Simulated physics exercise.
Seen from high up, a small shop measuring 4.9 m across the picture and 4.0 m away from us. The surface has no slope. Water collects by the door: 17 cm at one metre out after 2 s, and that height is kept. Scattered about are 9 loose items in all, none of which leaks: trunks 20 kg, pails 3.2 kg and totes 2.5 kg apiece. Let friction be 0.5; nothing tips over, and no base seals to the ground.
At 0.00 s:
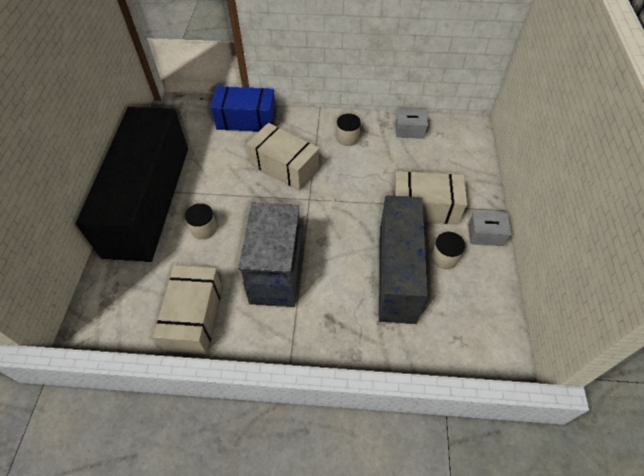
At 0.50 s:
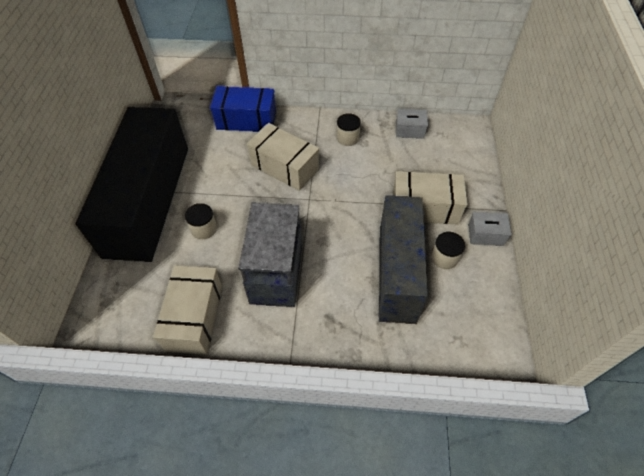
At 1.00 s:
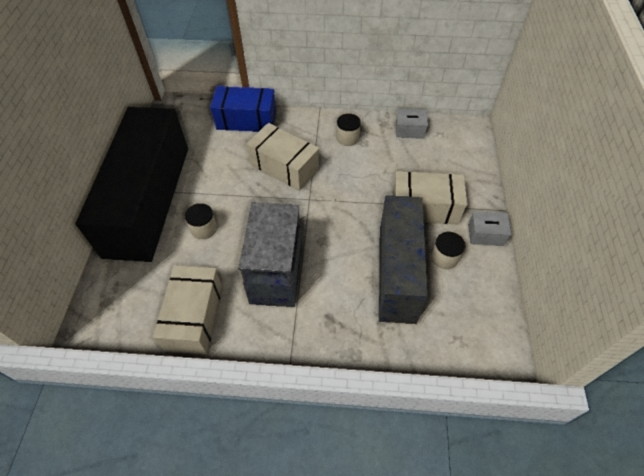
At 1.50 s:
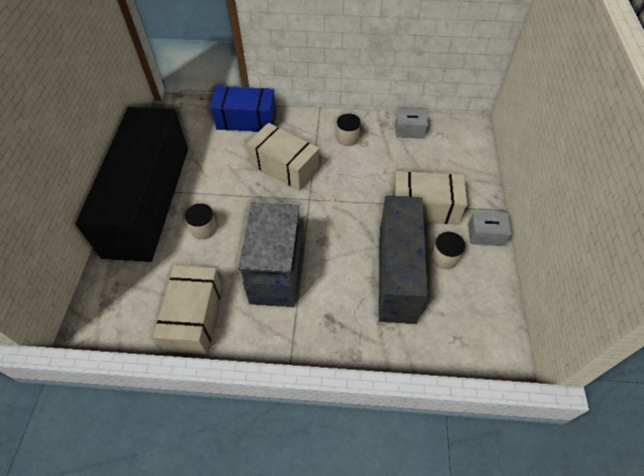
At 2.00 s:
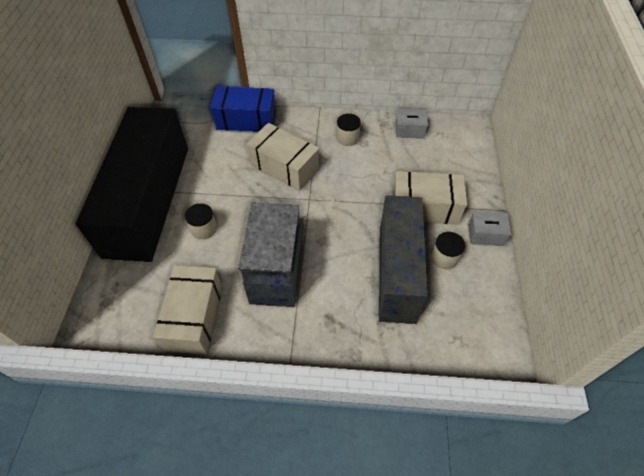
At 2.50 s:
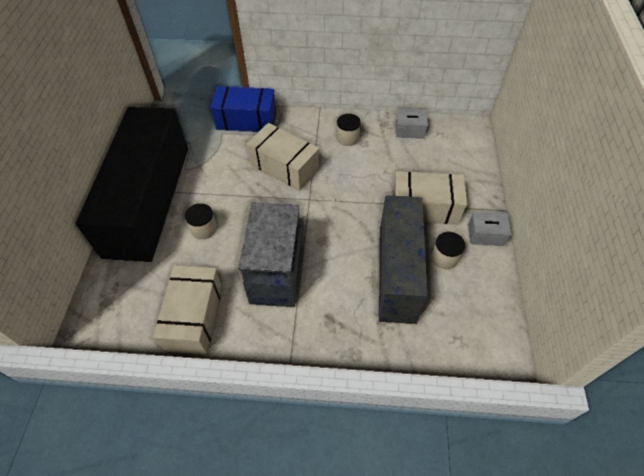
A small walled shop held a black block, gray blocks, trunks, pails and totes, none of which moved, while bluish water covered the ground outside and then crept in through the doorway at the back.
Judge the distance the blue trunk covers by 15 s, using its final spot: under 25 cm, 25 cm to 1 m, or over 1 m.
The blue trunk ends over 1 m from its start.
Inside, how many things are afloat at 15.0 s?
Count at that moment: 9.
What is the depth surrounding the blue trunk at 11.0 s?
6 cm or so.
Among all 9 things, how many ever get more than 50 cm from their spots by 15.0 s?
By my tally, 9.
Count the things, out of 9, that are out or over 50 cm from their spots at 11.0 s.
The count is 5.
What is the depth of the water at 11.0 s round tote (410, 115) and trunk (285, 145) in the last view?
First about 4 cm, second about 4 cm.
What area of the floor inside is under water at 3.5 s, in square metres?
That flooded area is roughly 3.5 m2.
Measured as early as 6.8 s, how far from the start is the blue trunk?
50 cm or so by then.
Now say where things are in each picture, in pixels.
In the first frame, the blue trunk at (243, 98), on the bottom; 0.0 m2 under water; 0 of 9 have shifted.
In the second frame, the blue trunk at (243, 98), on the bottom; 0.0 m2 under water; 0 of 9 have shifted.
In the third frame, the blue trunk at (243, 98) rests on the ground; water covers 0.0 m2; 0 of 9 have shifted.
In the fourth frame, the blue trunk at (243, 98), on the bottom; 0.0 m2 under water; 0 of 9 have shifted.
In the fifth frame, the blue trunk at (243, 98) rests on the ground; 0.4 m2 under water; 0 of 9 have shifted.
In the sixth frame, the blue trunk at (243, 98), on the bottom; 1.1 m2 under water; 0 of 9 have shifted.
After 3.5 s the blue trunk is near (254, 113), 0.3 m from its start, aground; 0 afloat.
After 6.8 s the blue trunk is near (260, 116), 0.5 m from its start, aground; 2 afloat.
After 11.0 s the blue trunk is near (270, 121), 0.6 m from its start, aground; 4 afloat.
After 15.0 s the blue trunk is near (347, 142), 1.6 m from its start, afloat; 9 afloat.
